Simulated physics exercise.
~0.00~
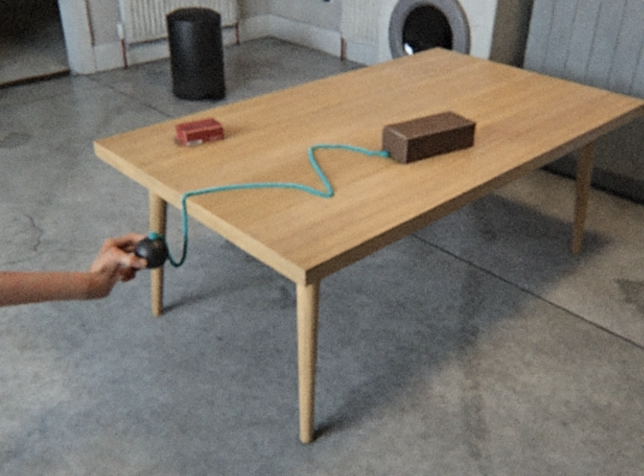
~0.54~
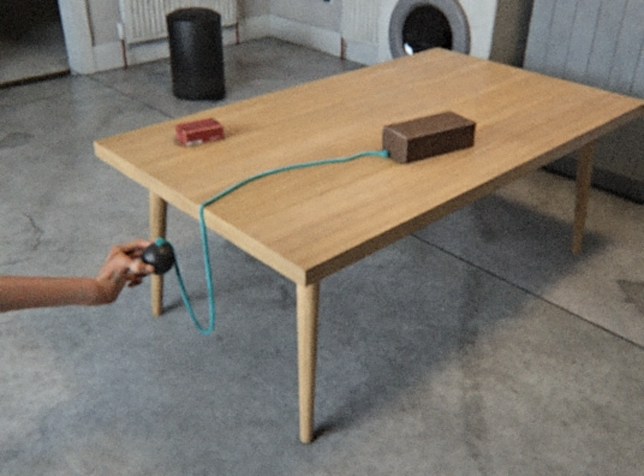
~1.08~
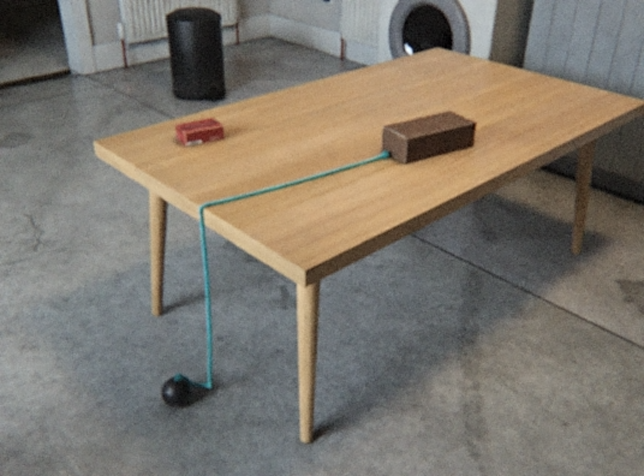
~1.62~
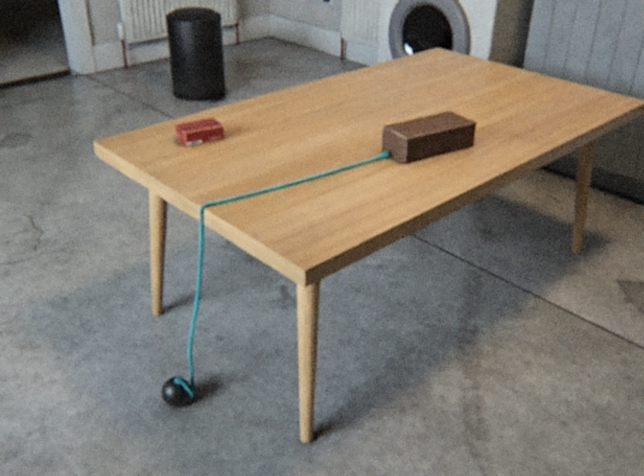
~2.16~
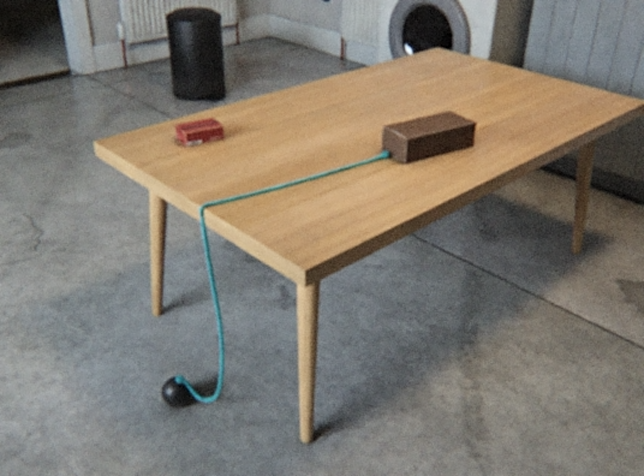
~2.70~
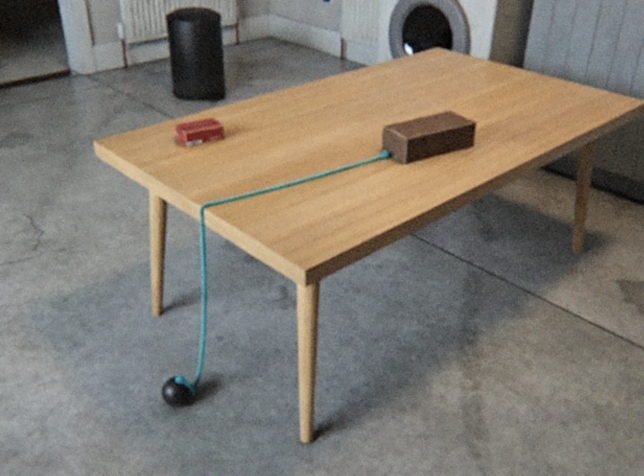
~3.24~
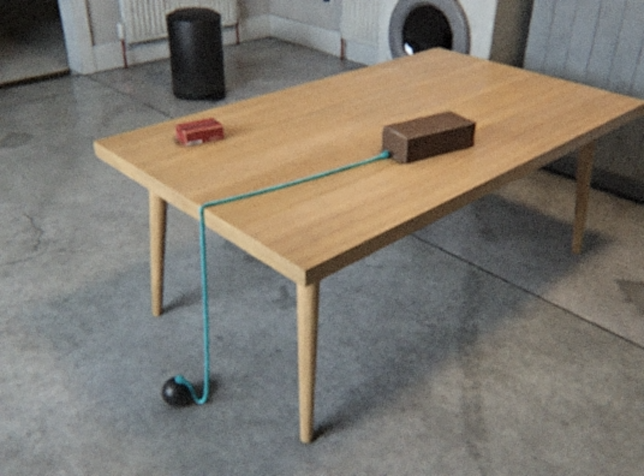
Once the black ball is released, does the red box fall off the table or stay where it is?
The red box stays where it is on the table, while the black ball ends up on the floor.
